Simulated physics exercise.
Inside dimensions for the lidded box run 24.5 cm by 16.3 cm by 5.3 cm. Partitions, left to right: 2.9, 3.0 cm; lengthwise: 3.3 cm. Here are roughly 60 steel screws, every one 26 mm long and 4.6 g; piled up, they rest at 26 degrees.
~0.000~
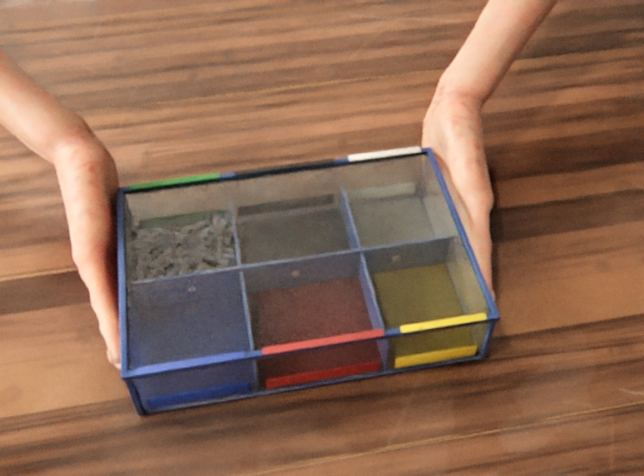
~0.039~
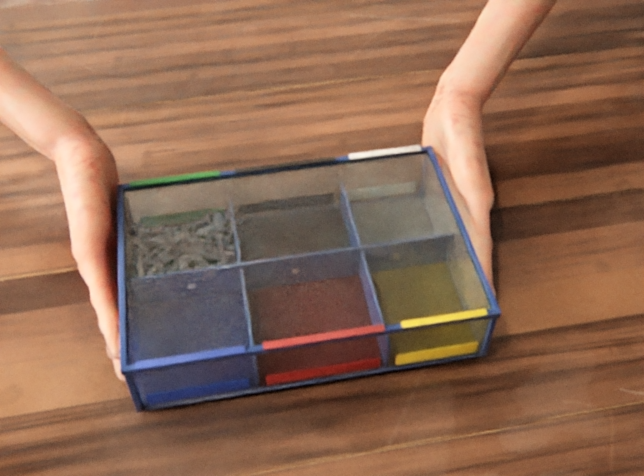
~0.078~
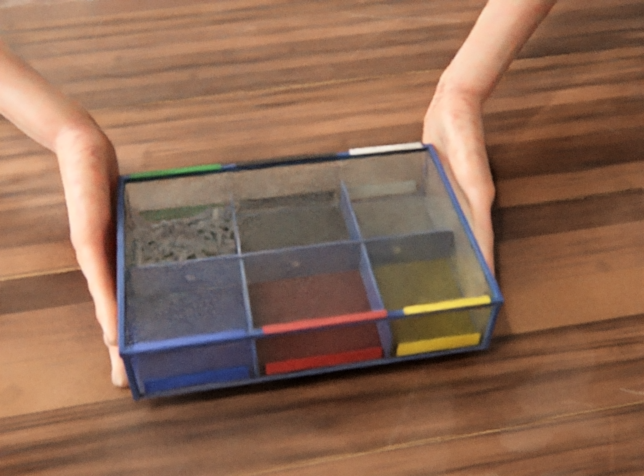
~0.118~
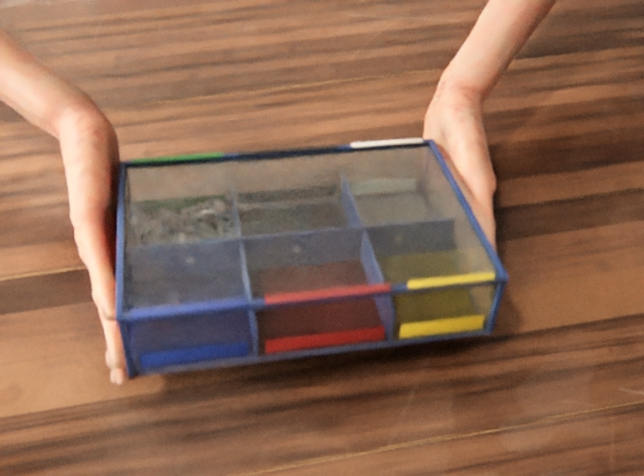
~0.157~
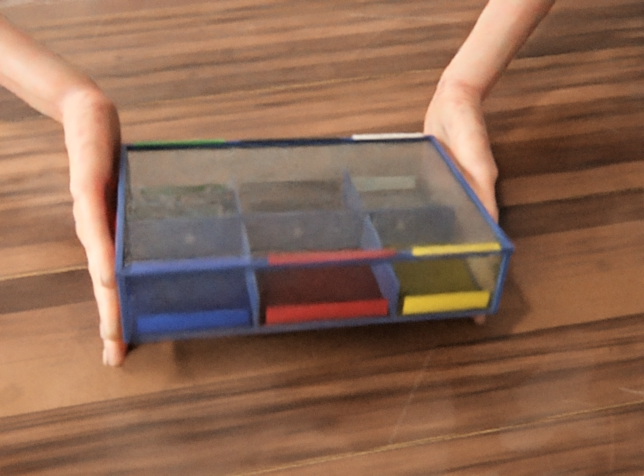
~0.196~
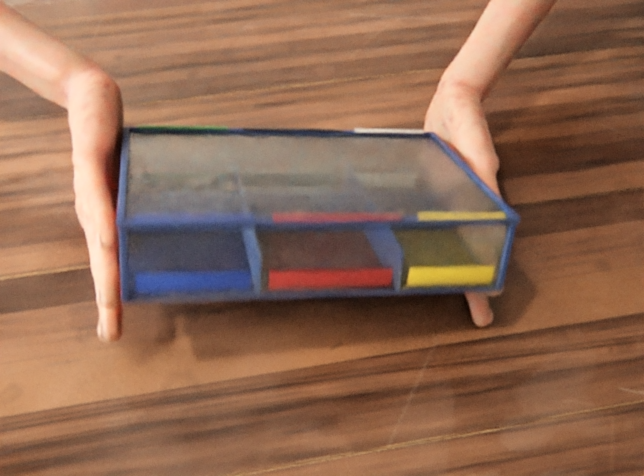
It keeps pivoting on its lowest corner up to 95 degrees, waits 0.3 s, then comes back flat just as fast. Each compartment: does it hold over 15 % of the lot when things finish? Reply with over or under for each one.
Red: Under, blue: Under, green: Over, yellow: Under, white: Under, black: Under.
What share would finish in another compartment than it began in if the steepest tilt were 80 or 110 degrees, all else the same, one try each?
Some 0 and 0 per cent.
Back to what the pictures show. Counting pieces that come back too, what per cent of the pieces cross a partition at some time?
Estimate: Near 0 %.
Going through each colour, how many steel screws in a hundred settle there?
The red one ends with 0, blue 0, green 100, yellow 0, white 0 and black 0 per cent.
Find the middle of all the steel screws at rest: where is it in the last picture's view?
Roughly (195, 240).
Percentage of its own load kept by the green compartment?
That comes out at about 100 percent.
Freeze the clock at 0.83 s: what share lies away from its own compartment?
Roughly 0 percent.
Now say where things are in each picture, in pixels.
The first picture shows box tilt 0 degrees, front corners at (128, 373) and (492, 315); green 100 %.
The second picture shows box tilt 1 degrees, front corners at (127, 367) and (493, 311).
The third picture shows box tilt 4 degrees, front corners at (125, 350) and (496, 299), lowest corner right back.
The fourth picture shows box tilt 10 degrees, front corners at (123, 317) and (501, 277), lowest corner right back.
The fifth picture shows box tilt 17 degrees, front corners at (122, 272) and (506, 248), lowest corner right back.
The sixth picture shows box tilt 24 degrees, front corners at (124, 222) and (512, 219), lowest corner right back; green 100 %. The box's pace is about 175 degrees a second.
After 0.83 s, tilt 95 degrees; green 100 %.
After 1.26 s, tilt 52 degrees; green 100 %.
Then, at 1.76 s, tilt 0 degrees; green 100 %.
At rest (2.1 s), red 0 %, blue 0 %, green 100 %, yellow 0 %, white 0 %, black 0 %.
